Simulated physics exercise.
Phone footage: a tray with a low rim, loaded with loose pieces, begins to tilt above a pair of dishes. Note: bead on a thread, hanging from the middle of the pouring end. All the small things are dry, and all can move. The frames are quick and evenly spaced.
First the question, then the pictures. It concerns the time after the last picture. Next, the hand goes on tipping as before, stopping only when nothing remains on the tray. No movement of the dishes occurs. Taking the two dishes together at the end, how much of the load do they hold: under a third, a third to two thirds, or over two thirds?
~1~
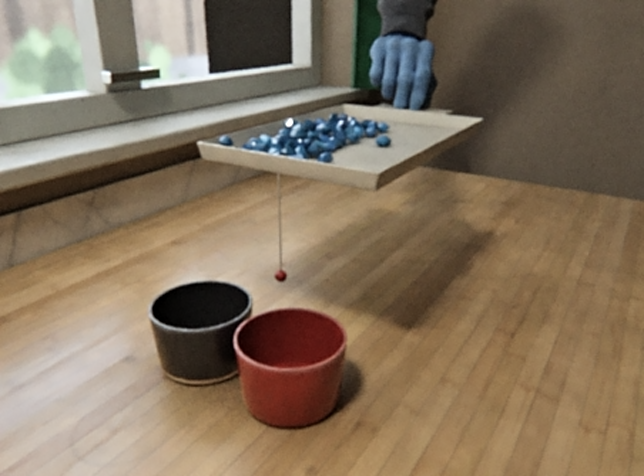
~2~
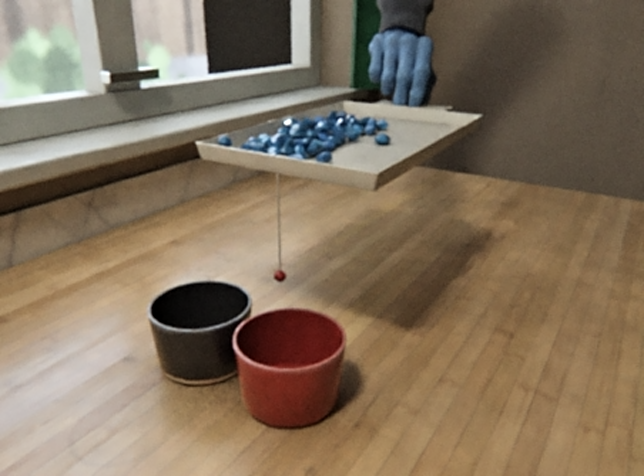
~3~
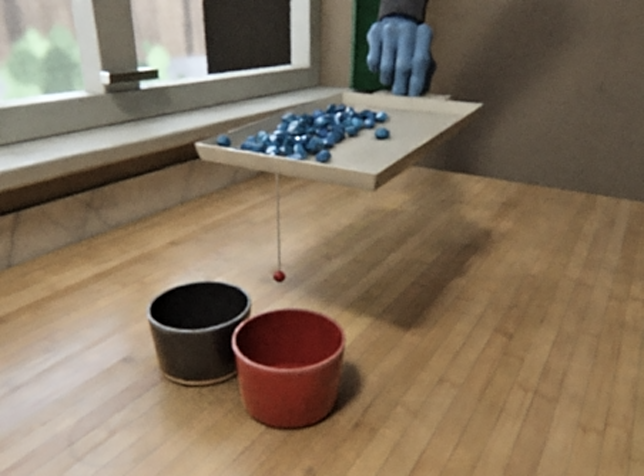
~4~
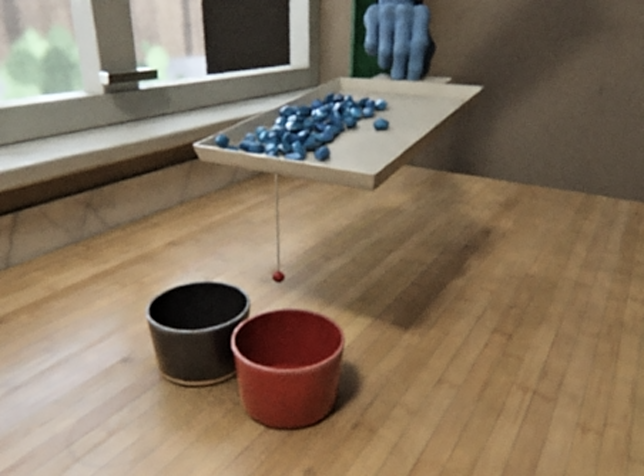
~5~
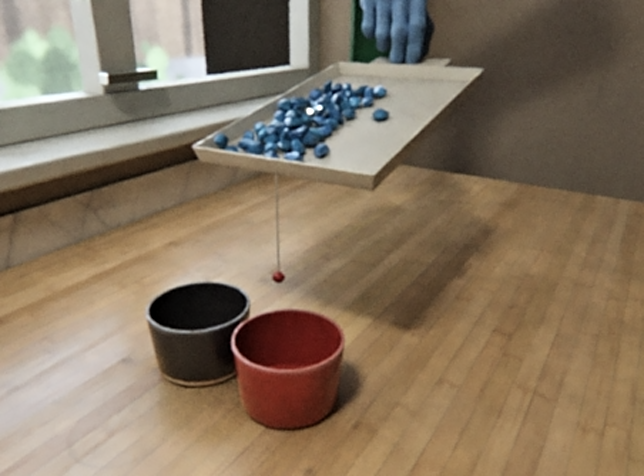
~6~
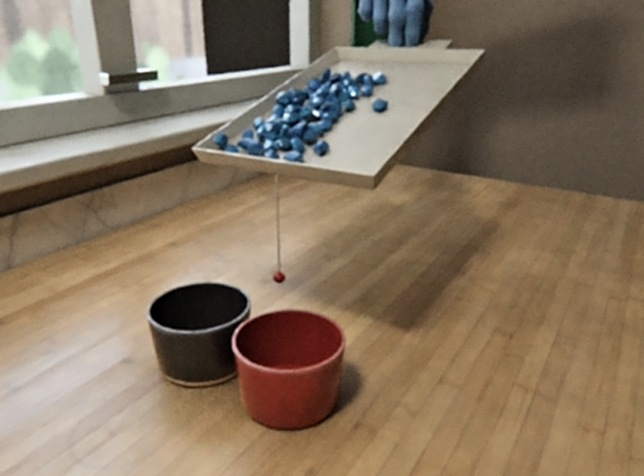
Together they hold over two thirds.
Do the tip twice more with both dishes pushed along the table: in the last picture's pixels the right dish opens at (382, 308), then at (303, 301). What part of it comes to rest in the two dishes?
About 0 per cent first, then about 10 per cent.
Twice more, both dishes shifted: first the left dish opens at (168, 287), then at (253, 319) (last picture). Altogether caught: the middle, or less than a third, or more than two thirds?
Spot one, above two thirds; spot two, one to two thirds.
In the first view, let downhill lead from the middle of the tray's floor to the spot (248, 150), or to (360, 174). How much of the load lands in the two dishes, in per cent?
The first try yields 10 percent and the second 40 percent.
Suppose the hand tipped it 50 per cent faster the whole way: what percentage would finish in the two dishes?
That works out at roughly 70 per cent.
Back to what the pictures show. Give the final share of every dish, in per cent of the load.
70 percent ends in the left dish, 20 percent in the right.
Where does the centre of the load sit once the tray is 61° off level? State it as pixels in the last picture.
(251, 120).
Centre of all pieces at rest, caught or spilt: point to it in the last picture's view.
About (207, 350).
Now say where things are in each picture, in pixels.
Corners of the pouring end at (202, 142) and (376, 171), level; middle of the load at (312, 137), aquarium stones; left dish at (167, 350); right dish at (258, 390); bead on its thread at (281, 276), in the first frame.
Corners of the pouring end at (201, 142) and (375, 171), level; middle of the load at (311, 136), in the second frame.
Corners of the pouring end at (200, 143) and (374, 172), tipped barely, level across its low end; middle of the load at (310, 132), in the third frame.
Corners of the pouring end at (198, 144) and (373, 172), tipped a little, level across its low end; middle of the load at (308, 125), in the fourth frame.
Corners of the pouring end at (197, 146) and (372, 172), tipped a little, level across its low end; middle of the load at (307, 118), in the fifth frame.
Corners of the pouring end at (197, 147) and (371, 172), tipped clearly, level across its low end; middle of the load at (307, 112); left dish at (165, 352); right dish at (256, 392), in the sixth frame.
Soon, tray tipped steeply; nearly all on the tray; a stray few in the air.
A while on, tray tipped past a quarter turn; about a quarter on the tray; a small part in the right dish; about half in the left dish; a small part outside both; a small part in the air.
Towards the end, tray tipped past a quarter turn; about a quarter in the right dish; most in the left dish; a small part outside both.
Finally, tray tipped past a quarter turn; about a quarter in the right dish; most in the left dish; a small part outside both.
